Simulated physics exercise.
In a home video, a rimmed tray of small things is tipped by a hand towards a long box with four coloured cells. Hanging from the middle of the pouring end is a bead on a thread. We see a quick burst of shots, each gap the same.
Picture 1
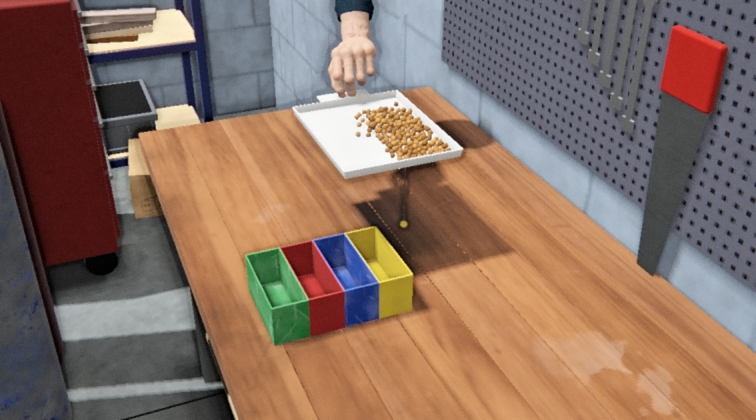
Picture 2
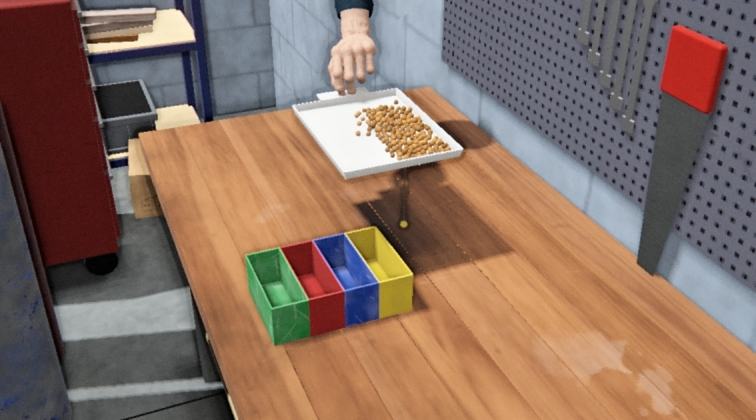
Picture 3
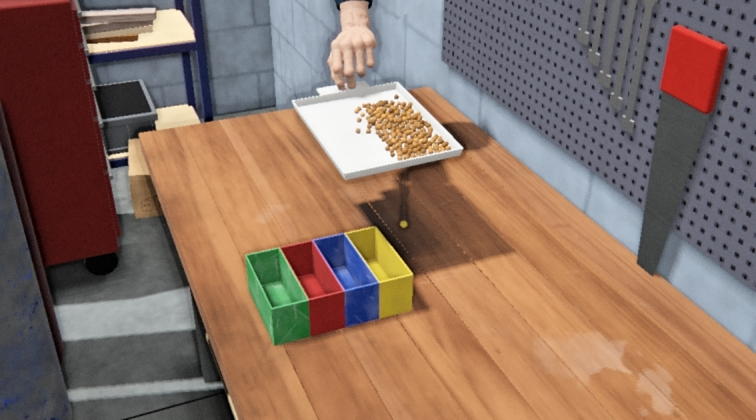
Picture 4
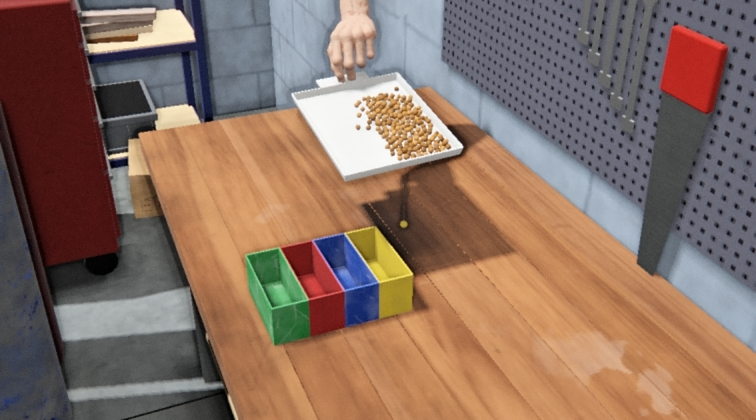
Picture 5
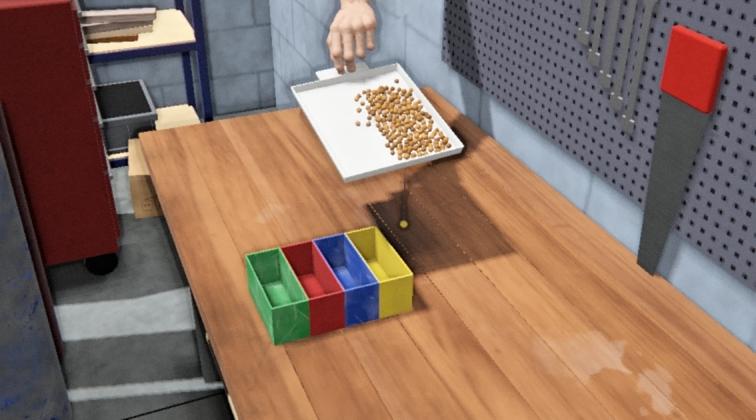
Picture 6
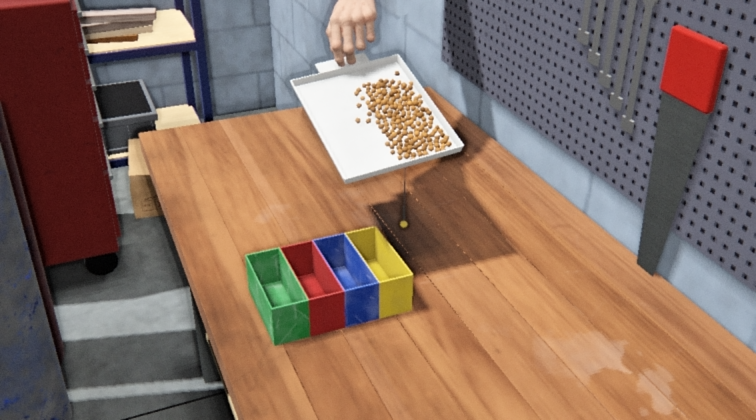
The video shows a hand holding a white rimmed tray of small golden-brown pieces above a wooden workbench, near a box with green, red, blue and yellow cells; the hand gradually raises the tray's far end, steepening its slant.
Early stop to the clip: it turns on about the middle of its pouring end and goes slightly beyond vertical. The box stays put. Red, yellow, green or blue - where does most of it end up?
Most of it ends up in yellow.
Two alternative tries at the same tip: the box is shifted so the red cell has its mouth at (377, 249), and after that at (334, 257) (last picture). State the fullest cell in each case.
The first time it is red; the second time it is blue.
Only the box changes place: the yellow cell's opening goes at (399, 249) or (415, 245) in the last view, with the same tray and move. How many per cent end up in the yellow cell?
It comes to near 30 per cent the first time and near 20 per cent the second time.
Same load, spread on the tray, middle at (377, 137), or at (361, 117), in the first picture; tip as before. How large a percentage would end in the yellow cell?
Near 50 % and 40 %.
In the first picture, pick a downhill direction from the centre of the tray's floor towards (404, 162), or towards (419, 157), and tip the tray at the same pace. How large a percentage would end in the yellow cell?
10 % and 0 %, roughly.
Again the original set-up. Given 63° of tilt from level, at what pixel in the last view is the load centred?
Close to (390, 143).
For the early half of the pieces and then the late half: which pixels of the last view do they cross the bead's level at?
Earlier half at (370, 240), later half at (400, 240).
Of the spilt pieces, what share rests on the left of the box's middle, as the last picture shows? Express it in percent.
Estimate: About 0 per cent.
Soon after the last picture, tray tipped steeply; nearly all on the tray; a stray few in the blue cell; a stray few falling or outside the box.
A little later, tray tipped past a quarter turn; nearly all on the tray; a stray few in the blue cell; a stray few in the yellow cell; a stray few falling or outside the box.
Later still, tray tipped past a quarter turn; about half in the yellow cell; about a quarter in the blue cell; about a third falling or outside the box.
At rest, tray tipped past a quarter turn; about half in the yellow cell; about a quarter in the blue cell; none in the green cell; none in the red cell; about a third outside the box.
